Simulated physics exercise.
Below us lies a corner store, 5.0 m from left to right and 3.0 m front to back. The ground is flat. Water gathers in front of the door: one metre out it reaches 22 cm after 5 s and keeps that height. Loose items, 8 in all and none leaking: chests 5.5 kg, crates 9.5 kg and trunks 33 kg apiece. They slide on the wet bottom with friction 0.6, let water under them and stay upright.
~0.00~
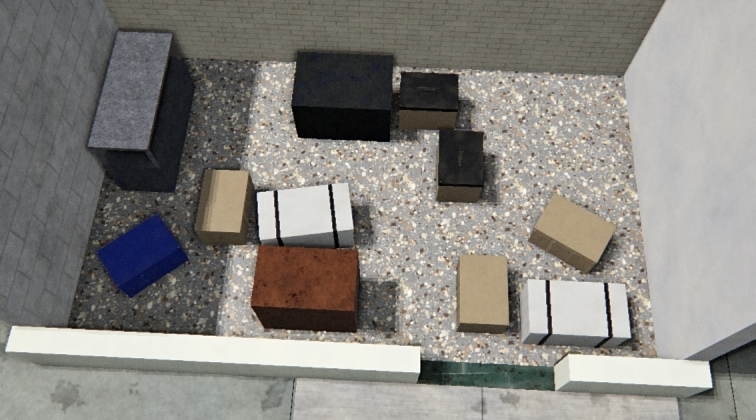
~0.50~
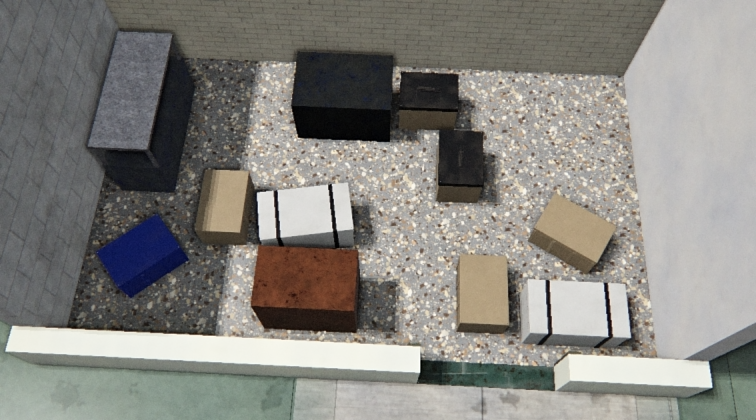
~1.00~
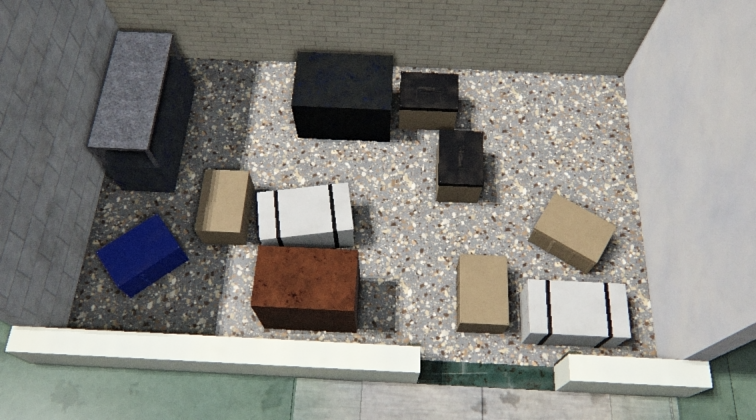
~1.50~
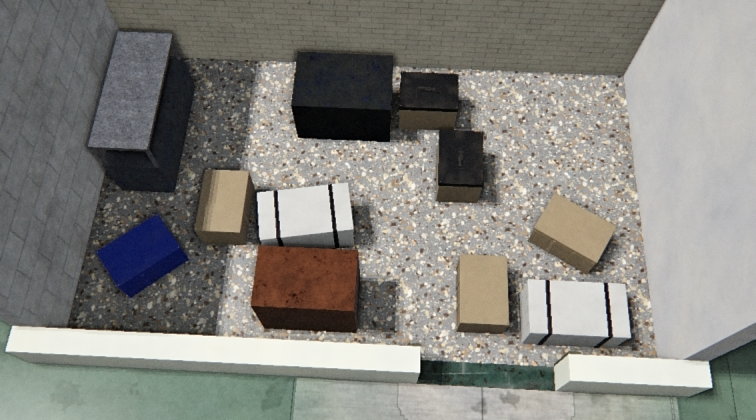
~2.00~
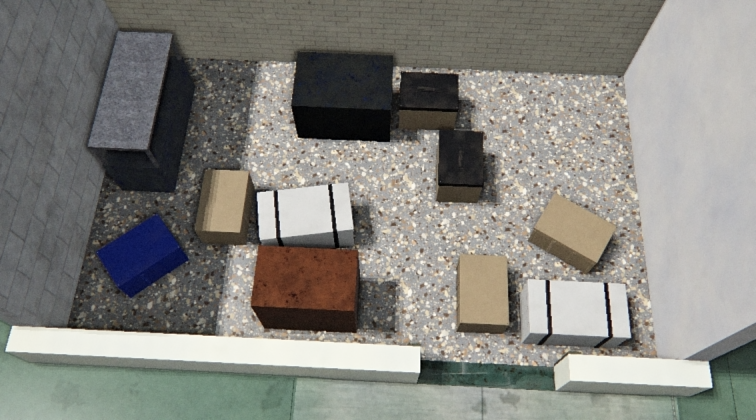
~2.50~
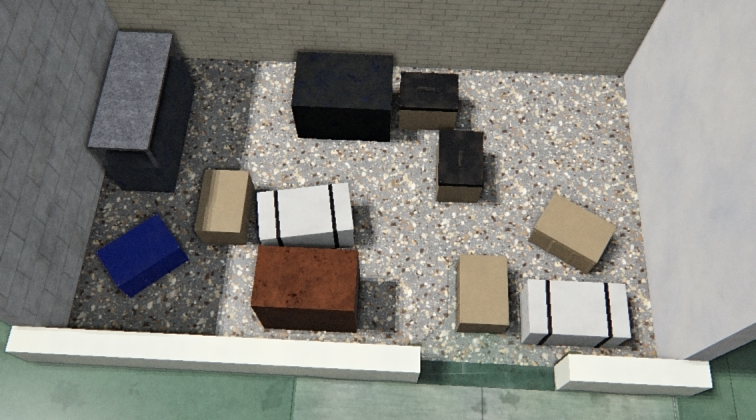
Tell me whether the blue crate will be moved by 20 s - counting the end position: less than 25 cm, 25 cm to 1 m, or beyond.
The blue crate is nudged along.
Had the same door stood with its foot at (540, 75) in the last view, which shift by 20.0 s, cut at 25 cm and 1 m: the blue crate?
Then the blue crate moves a short way.
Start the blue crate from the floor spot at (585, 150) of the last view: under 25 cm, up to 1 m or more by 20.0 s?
It is nudged along.
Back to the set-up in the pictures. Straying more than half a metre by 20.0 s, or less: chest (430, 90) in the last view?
Answer: Less.
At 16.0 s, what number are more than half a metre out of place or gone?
5 of them.
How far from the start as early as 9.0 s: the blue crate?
About 0 cm.
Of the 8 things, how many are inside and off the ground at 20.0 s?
I count 8.
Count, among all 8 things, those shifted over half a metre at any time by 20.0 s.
I count 7.
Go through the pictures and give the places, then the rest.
The blue crate at (138, 249), on the bottom; water covers 0.0 m2; 0 of 8 have shifted, in the first frame.
The blue crate at (138, 249) rests on the ground; 0.0 m2 under water; 0 of 8 have shifted, in the second frame.
The blue crate at (138, 249) rests on the ground; 0.0 m2 under water; 0 of 8 have shifted, in the third frame.
The blue crate at (138, 249), on the bottom; 0.0 m2 under water; 0 of 8 have shifted, in the fourth frame.
The blue crate at (138, 249), on the bottom; 0.0 m2 under water; 0 of 8 have shifted, in the fifth frame.
The blue crate at (138, 249), on the bottom; water covers 0.3 m2; 0 of 8 have shifted, in the sixth frame.
After 4.0 s the blue crate is near (138, 249), 0.0 m from its start, aground; 0 afloat.
After 9.0 s the blue crate is near (138, 250), 0.0 m from its start, aground; 5 afloat.
After 16.0 s the blue crate is near (138, 296), 0.5 m from its start, afloat; 8 afloat.
After 20.0 s the blue crate is near (181, 297), 0.7 m from its start, afloat; 8 afloat.
